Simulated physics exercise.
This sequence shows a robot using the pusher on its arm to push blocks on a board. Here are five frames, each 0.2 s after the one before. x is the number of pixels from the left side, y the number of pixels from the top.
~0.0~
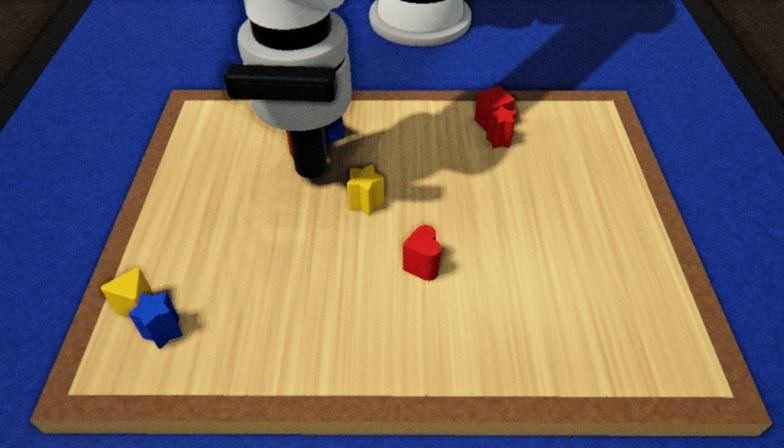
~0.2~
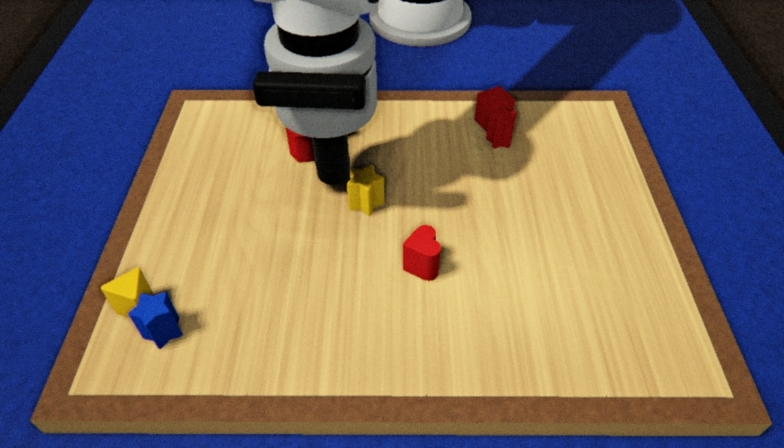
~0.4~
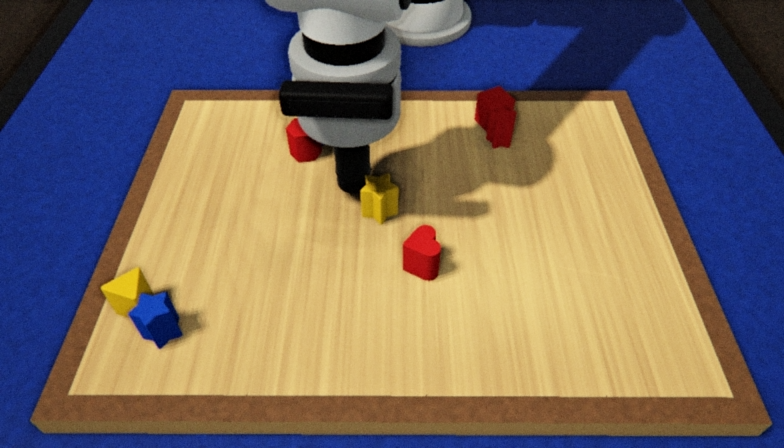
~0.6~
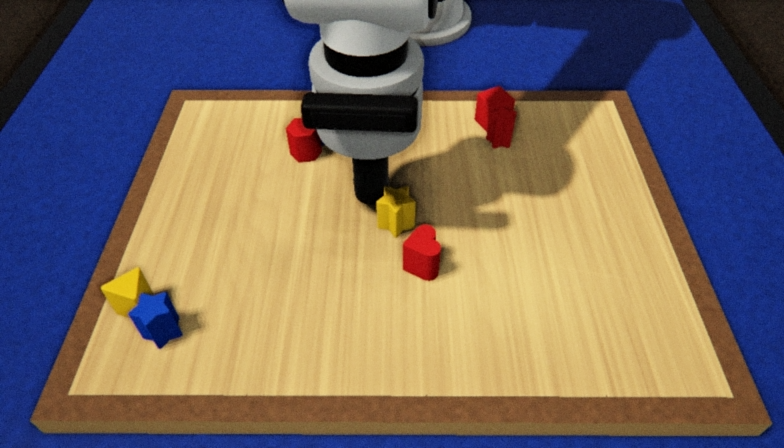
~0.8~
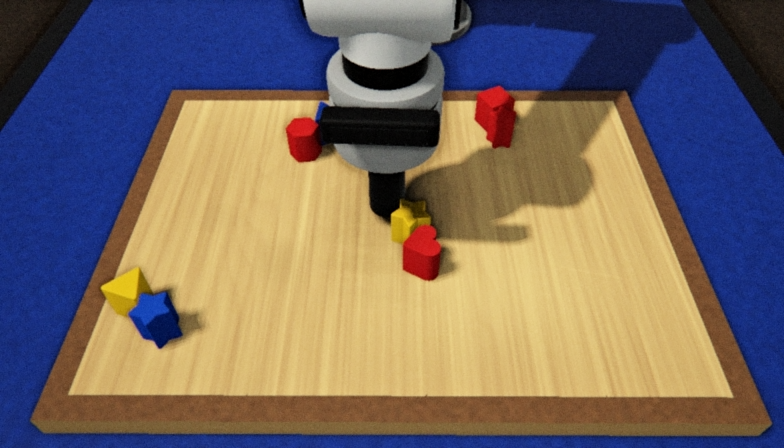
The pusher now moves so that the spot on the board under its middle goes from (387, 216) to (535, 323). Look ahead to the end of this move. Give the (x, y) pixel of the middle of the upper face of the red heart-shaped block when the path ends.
Its top face will be centred at roughly (442, 275).
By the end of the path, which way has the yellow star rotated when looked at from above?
From overhead, the rotation is clockwise.
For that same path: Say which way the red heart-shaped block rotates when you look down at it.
From above, the red heart-shaped block will be seen to turn clockwise.
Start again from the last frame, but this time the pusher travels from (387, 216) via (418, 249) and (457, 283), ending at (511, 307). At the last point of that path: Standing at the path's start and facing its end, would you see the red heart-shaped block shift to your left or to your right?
The shift is rightward.
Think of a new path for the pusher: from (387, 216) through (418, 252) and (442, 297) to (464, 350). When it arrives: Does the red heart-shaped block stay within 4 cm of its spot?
Going by the path, no.
The first path, step by step. One third of the way, pusher (433, 238); yellow star (454, 244), turned 35° clockwise; red heart-shaped block (438, 269), turned 60° clockwise.
Two thirds of the way, pusher (484, 274); yellow star (509, 283), turned 35° clockwise; red heart-shaped block (442, 275), turned 90° clockwise.
At the end, pusher (538, 314); yellow star (566, 327), turned 40° clockwise; red heart-shaped block (442, 275), turned 90° clockwise.
